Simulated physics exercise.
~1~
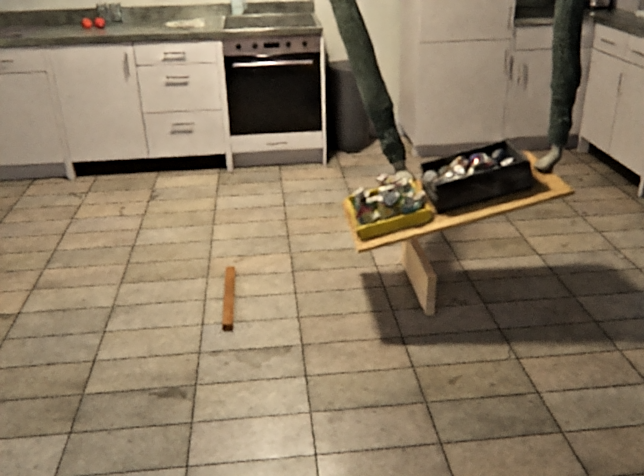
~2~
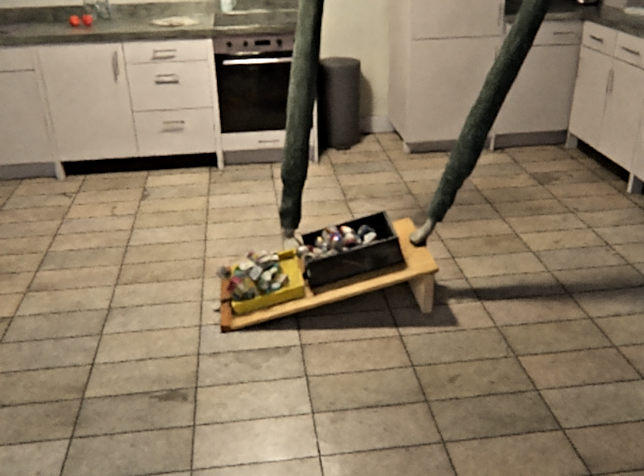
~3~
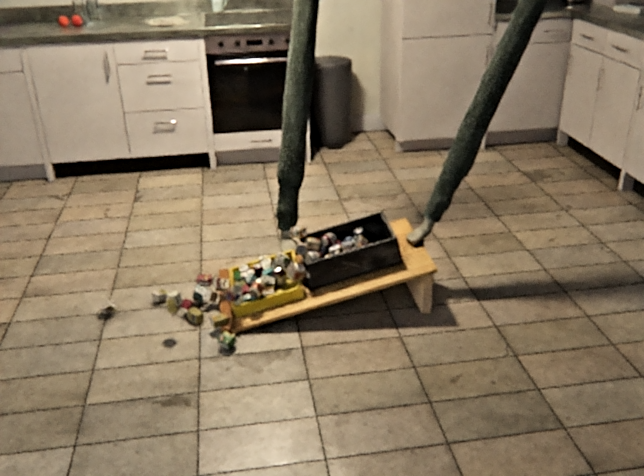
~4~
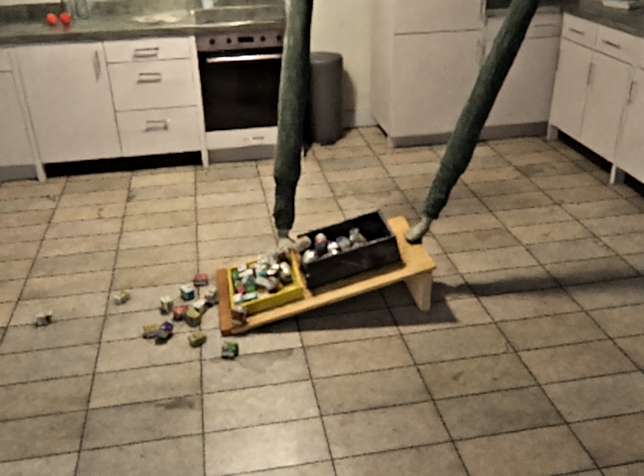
Two green-sleeved arms hold a tilted wooden board above the tiled floor of a kitchen, seen from slightly above, with white cabinets and an oven behind. On the board sit a yellow crate of small cartons at the left and a black crate of mini cans at the right. The arms swing the board down and left until its low end stops against a wooden batten on the floor. Cartons spill over the yellow crate's left end and tumble leftward across the tiles, while some cans slide out of the black crate toward the yellow one. Finally, the hands still hold the board, with cartons scattered at the left and many items still in both crates.
